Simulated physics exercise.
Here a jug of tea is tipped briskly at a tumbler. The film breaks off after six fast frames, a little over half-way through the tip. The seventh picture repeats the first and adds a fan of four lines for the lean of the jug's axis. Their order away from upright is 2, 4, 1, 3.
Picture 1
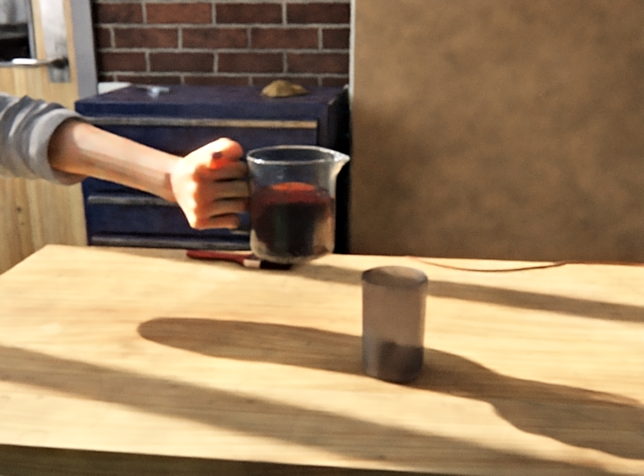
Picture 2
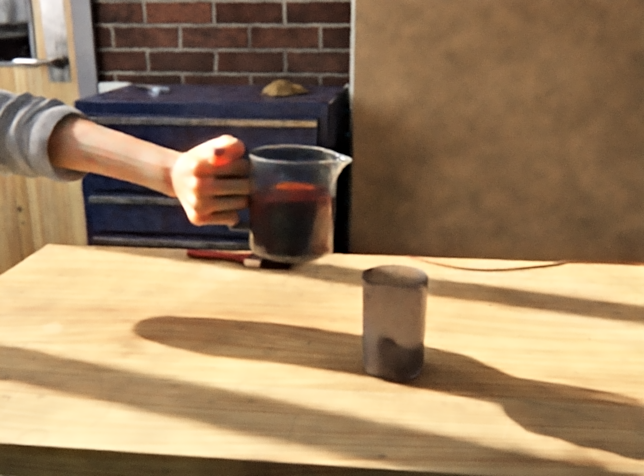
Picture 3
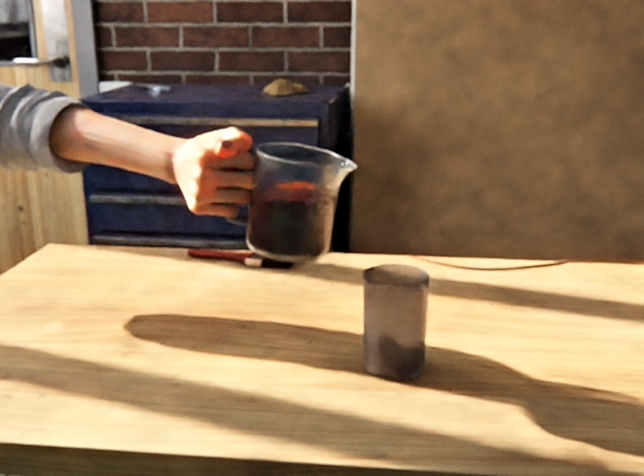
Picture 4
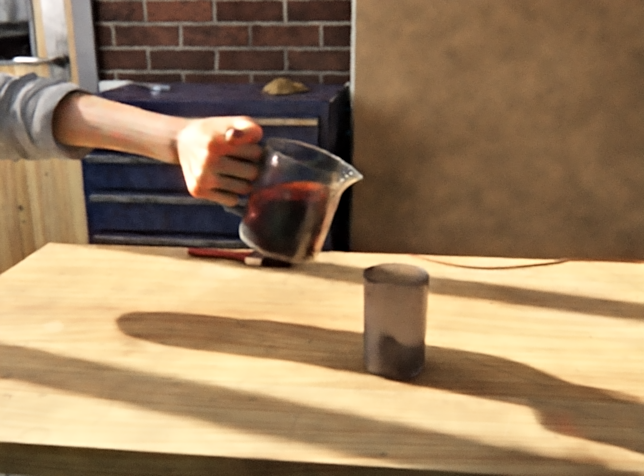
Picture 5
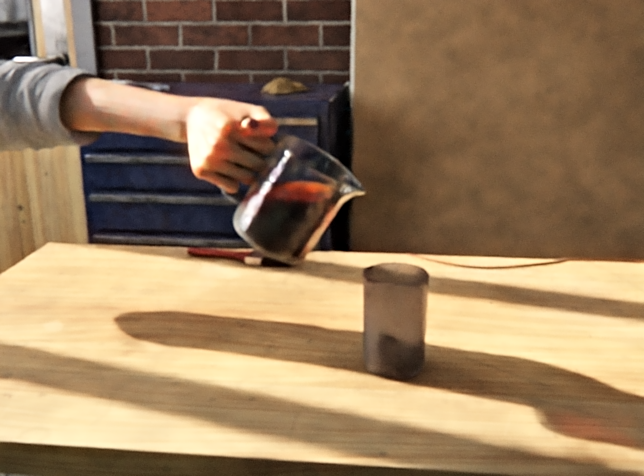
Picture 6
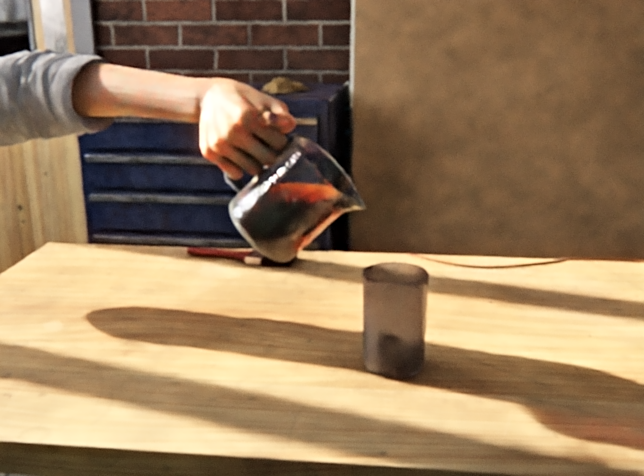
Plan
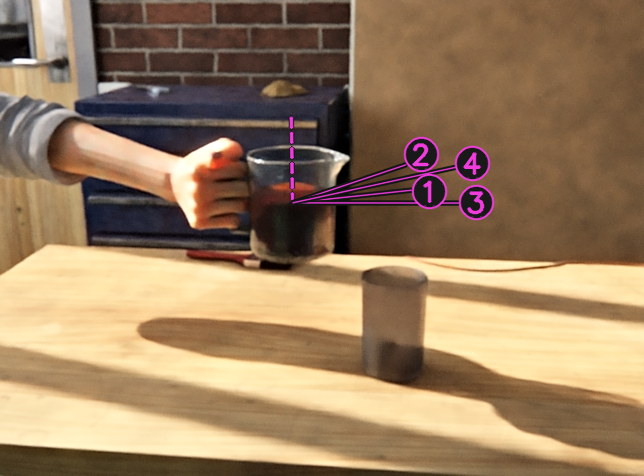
A hand tilting a glass jug of dark reddish tea steeply to the right above a wooden table with a tumbler.
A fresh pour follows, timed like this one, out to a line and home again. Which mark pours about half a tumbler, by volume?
Tilt 2.
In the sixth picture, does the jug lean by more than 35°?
Yes, it does.
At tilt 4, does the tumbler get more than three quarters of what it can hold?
No, it does not.
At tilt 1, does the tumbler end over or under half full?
Over.
On the marked copy, 1 at (411, 190); 2 at (406, 164); 3 at (459, 203); 4 at (455, 167).
Choosing 1, the tumbler ends with about 74 % of what it can hold.
Choosing 2, the tumbler ends with about 49 % of what it can hold.
Choosing 3, the tumbler ends with about 78 % of what it can hold; 8 % of the tea is spilt.
Choosing 4, the tumbler ends with about 62 % of what it can hold.
